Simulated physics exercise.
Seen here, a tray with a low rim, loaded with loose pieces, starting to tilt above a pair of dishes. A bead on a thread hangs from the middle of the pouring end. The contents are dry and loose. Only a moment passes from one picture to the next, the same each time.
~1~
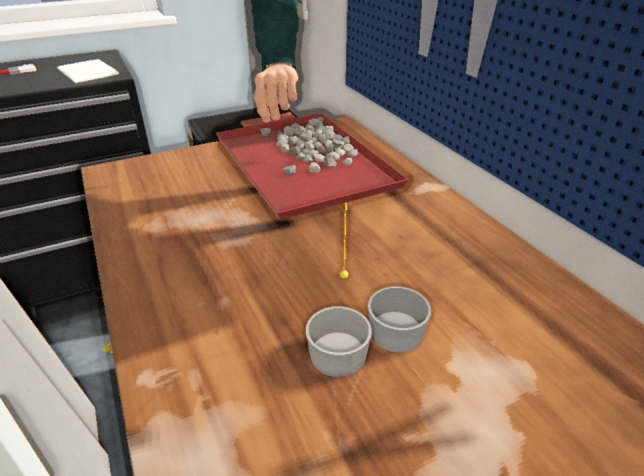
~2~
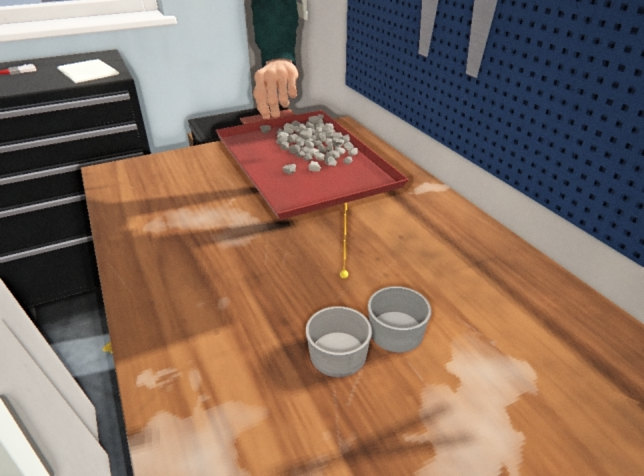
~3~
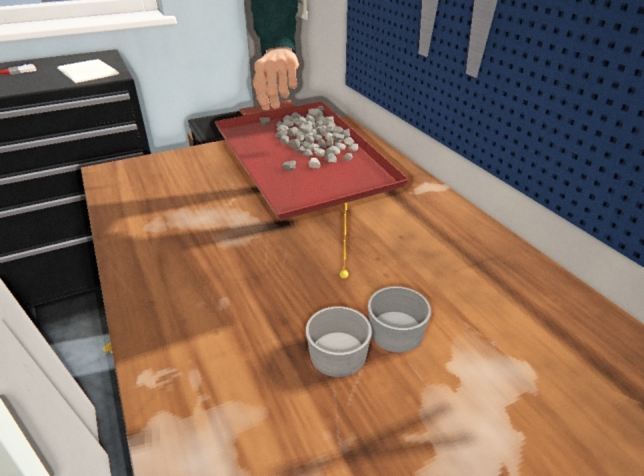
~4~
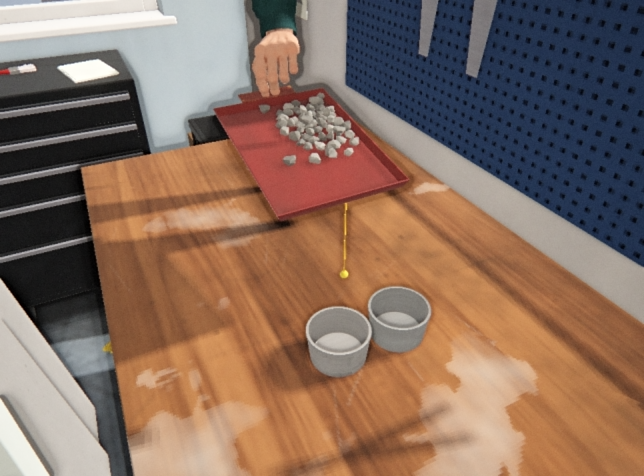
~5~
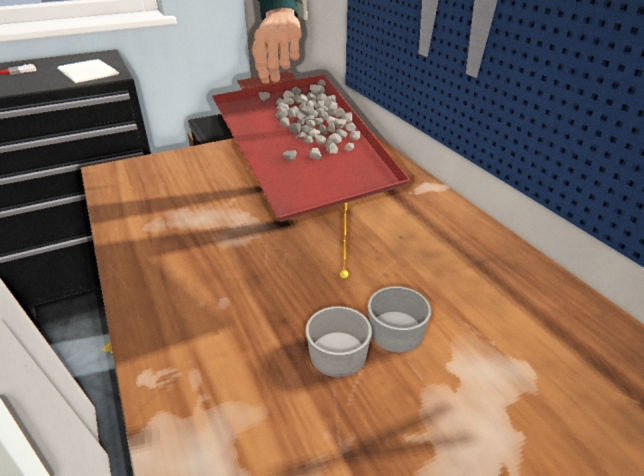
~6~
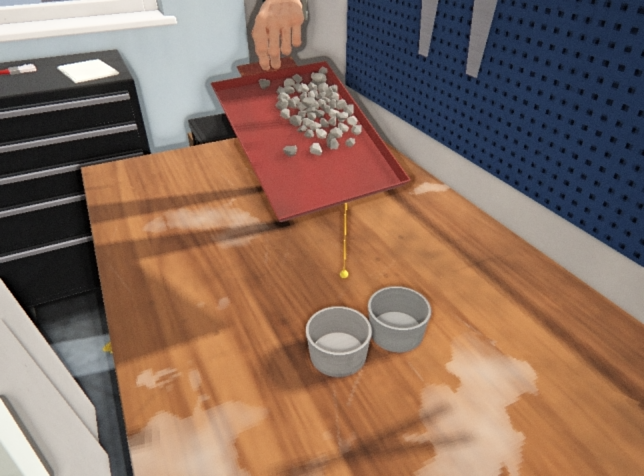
A red tray holding a loose heap of grey gravel sits at the far end of a wooden workbench, seen from above in a room with black drawers and a blue pegboard. A yellow bead hangs on a thread from the tray's near edge, with two grey dishes beyond it, closer to the viewer. A hand at the back raises the far end, steadily steepening the tray, while the camera stays still.
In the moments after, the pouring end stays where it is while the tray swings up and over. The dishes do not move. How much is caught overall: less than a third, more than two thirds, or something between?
The two hold from one third to two thirds of the load.
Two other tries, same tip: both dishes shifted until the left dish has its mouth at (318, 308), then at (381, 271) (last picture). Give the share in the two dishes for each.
In turn 40 and 0 in a hundred.
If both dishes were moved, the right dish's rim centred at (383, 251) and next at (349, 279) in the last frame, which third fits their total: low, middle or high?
The first try: Below one third. The second: Below one third.
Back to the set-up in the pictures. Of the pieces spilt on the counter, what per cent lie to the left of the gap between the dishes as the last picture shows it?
Near 70 %.
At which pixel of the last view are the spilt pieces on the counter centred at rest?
Close to (332, 334).
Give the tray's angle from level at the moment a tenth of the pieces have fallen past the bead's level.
Around 75° of tilt.
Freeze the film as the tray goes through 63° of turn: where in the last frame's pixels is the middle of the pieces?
Near (354, 190).
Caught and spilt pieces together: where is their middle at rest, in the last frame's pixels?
Near (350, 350).
Just after the last frame, tray tipped steeply; the larger part on the tray; roughly a quarter in the air.
A moment on, tray tipped past a quarter turn; about a tenth on the tray; roughly a quarter in the left dish; about a tenth in the right dish; roughly a third outside both; about a tenth in the air.
Further on, tray tipped past a quarter turn; roughly a quarter in the left dish; roughly a quarter in the right dish; roughly half outside both.
When it is over, tray tipped past a quarter turn; roughly a quarter in the left dish; roughly a quarter in the right dish; roughly half outside both.
